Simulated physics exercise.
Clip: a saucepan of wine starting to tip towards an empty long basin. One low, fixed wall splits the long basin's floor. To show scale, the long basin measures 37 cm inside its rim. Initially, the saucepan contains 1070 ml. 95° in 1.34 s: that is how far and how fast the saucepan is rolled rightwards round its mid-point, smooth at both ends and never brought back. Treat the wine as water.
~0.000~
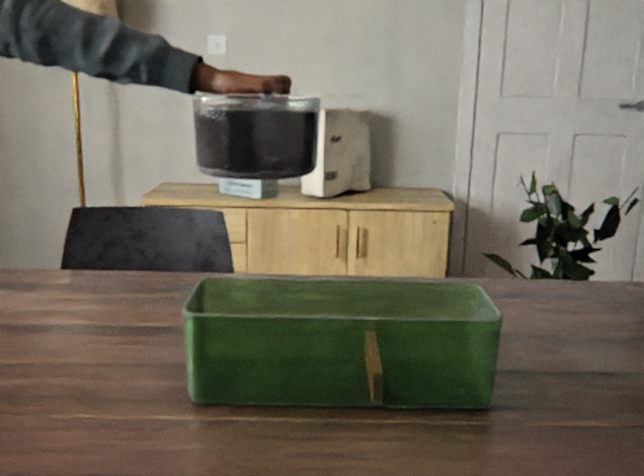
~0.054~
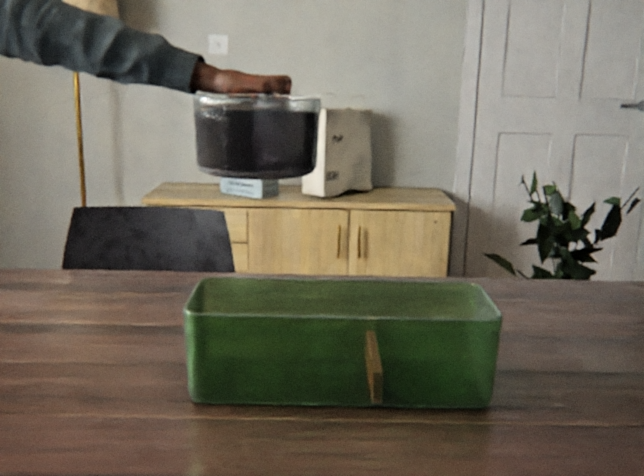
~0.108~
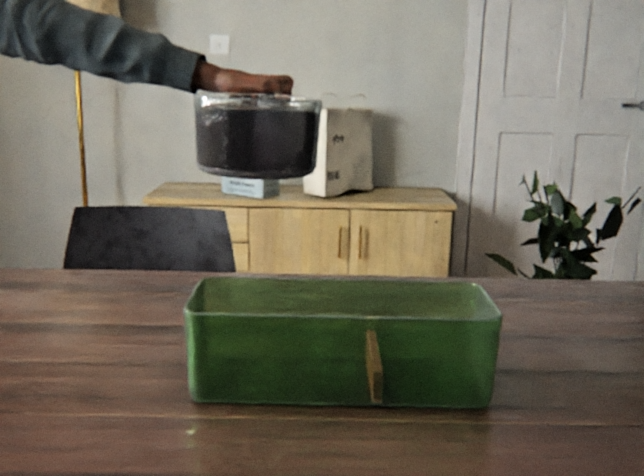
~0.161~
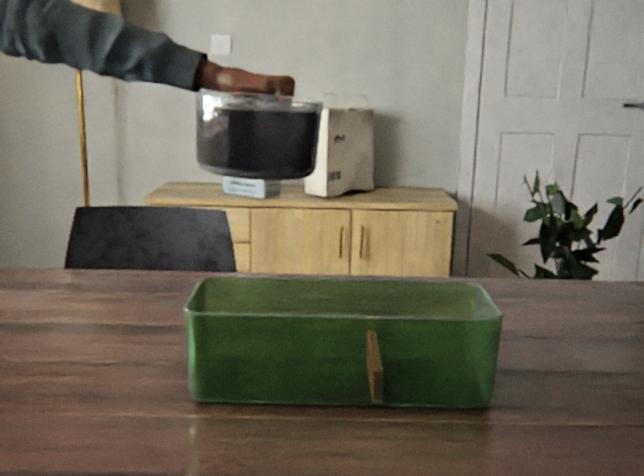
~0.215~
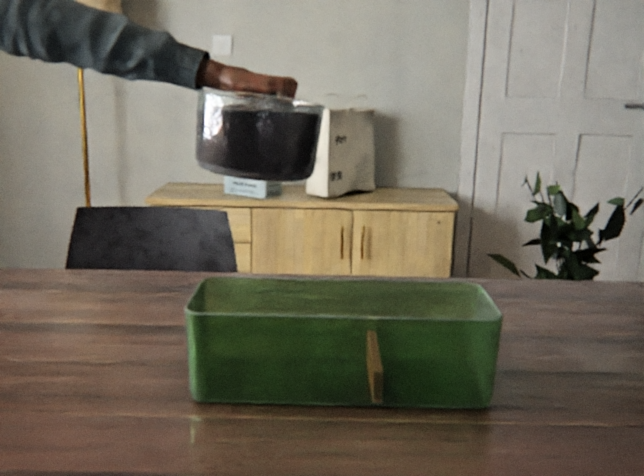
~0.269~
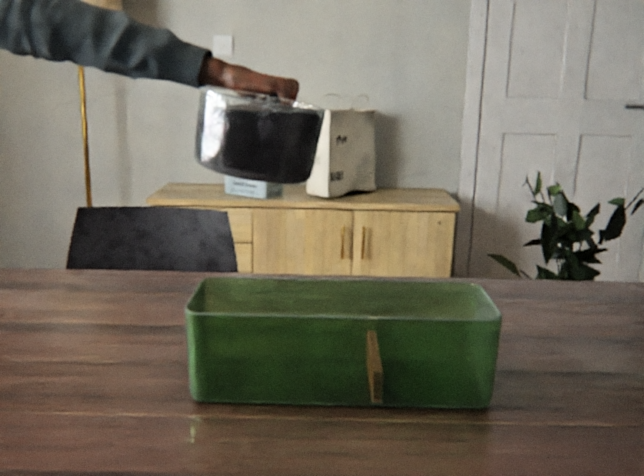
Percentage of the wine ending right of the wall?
59 per cent.
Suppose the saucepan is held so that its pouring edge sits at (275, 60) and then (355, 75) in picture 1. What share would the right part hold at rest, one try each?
It comes to 35 per cent, and then 70 per cent.
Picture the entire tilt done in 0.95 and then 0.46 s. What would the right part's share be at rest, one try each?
Try 1: 55 %; try 2: 45 %.
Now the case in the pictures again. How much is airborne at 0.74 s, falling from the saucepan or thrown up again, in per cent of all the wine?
About 24 per cent.
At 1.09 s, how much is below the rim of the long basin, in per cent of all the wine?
60 %, more or less.
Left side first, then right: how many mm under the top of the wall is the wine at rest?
On the left it's about 26 mm; on the right, about 6 mm.
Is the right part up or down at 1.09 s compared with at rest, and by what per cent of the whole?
Looks like it goes higher by around 5.
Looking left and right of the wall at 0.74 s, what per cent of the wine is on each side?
Lab note: Left near 3, right near 3.
After 0.74 s the tilt is 55° and 70 per cent is still to pour, 3 is left of the wall and 3 right of it.
After 1.09 s the tilt is 87° and 20 per cent is still to pour, 6 is left of the wall and 54 right of it.
After 1.45 s the tilt is 95° and 4 per cent is still to pour, 27 is left of the wall and 65 right of it.
After 1.84 s the tilt is 95° and 1 per cent is still to pour, 38 is left of the wall and 60 right of it.
In the end 40 per cent lies left of the wall, 59 right of it and 1 outside.
